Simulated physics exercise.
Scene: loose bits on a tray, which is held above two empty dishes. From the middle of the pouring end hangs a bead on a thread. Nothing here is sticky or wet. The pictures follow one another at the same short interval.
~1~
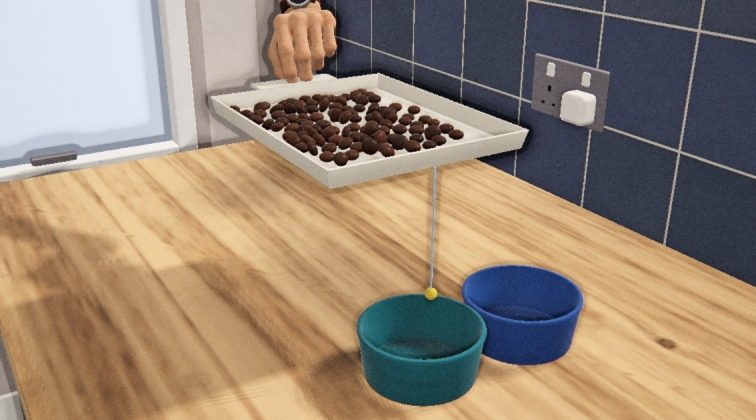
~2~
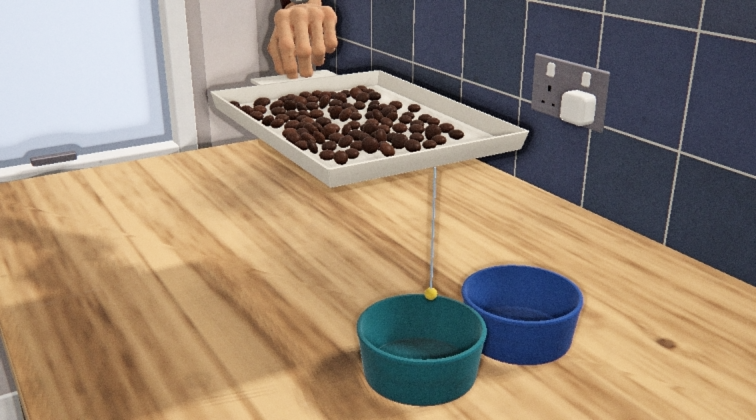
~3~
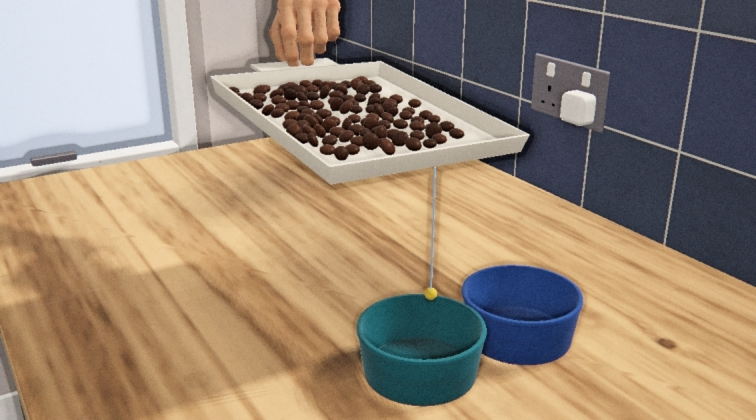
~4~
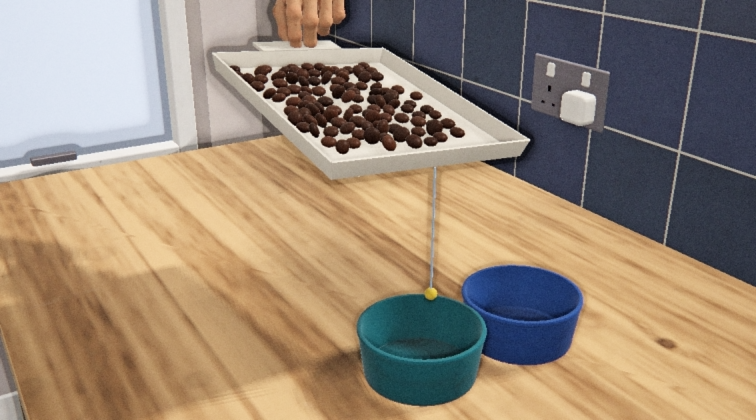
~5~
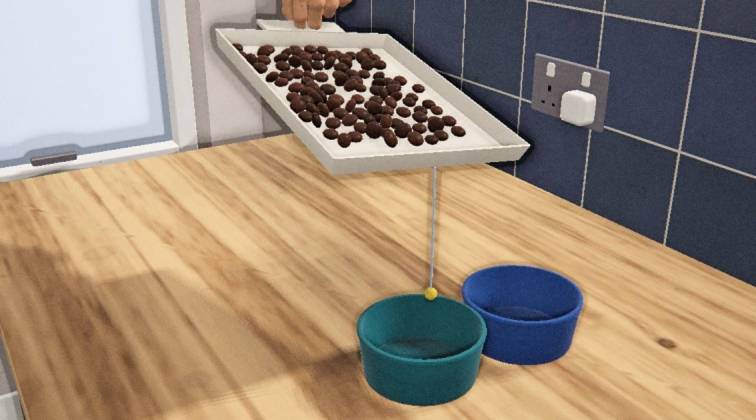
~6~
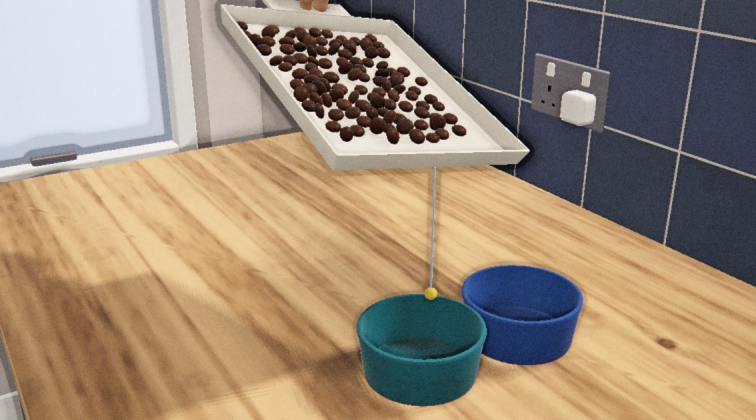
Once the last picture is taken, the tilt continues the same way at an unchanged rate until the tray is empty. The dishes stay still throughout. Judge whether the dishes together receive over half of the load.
The dishes will catch most of the load.
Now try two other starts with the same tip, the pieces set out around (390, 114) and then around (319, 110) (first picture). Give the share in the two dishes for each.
Try 1: 90 %; try 2: 70 %.
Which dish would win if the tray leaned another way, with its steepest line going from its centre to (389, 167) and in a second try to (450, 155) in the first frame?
So, first the left-side one, then the right-side one.
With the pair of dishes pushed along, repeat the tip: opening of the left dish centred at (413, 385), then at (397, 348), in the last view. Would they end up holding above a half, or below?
With the first shift the pair saves less than a half; with the second, beyond half.
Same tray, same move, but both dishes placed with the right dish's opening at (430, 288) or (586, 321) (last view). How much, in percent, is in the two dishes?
The first gives 0 %, the second 30 %.
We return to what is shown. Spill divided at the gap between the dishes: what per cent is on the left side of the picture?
I'd guess close to 10 %.
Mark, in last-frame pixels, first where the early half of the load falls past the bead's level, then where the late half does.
At (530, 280) for the first part, then at (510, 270) for the others.
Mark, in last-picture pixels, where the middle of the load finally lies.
Roughly at pixel (521, 326).
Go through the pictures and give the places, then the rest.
Corners of the pouring end at (330, 168) and (522, 130), level; middle of the load at (345, 118), flat chocolate drops; left dish at (458, 375); right dish at (560, 336); bead on its thread at (431, 294), in the first picture.
Corners of the pouring end at (331, 167) and (522, 131), level; middle of the load at (345, 115), in the second picture.
Corners of the pouring end at (332, 164) and (523, 134), tipped barely, lowest at the right corner; middle of the load at (346, 108), in the third picture.
Corners of the pouring end at (334, 160) and (524, 138), tipped a little, lowest at the right corner; middle of the load at (348, 97), in the fourth picture.
Corners of the pouring end at (337, 155) and (524, 143), tipped clearly, lowest at the right corner; middle of the load at (351, 85), in the fifth picture.
Corners of the pouring end at (340, 152) and (524, 148), tipped clearly, lowest at the right corner; middle of the load at (355, 75); left dish at (458, 375); right dish at (560, 336), in the sixth picture.
Soon, tray tipped steeply; nearly all on the tray; a small part in the air.
A while on, tray tipped past a quarter turn; a small part on the tray; a small part in the left dish; about half in the right dish; a small part outside both; a small part in the air.
Towards the end, tray tipped past a quarter turn; a small part in the left dish; most in the right dish; a small part outside both.
Finally, tray tipped past a quarter turn; a small part in the left dish; most in the right dish; a small part outside both.
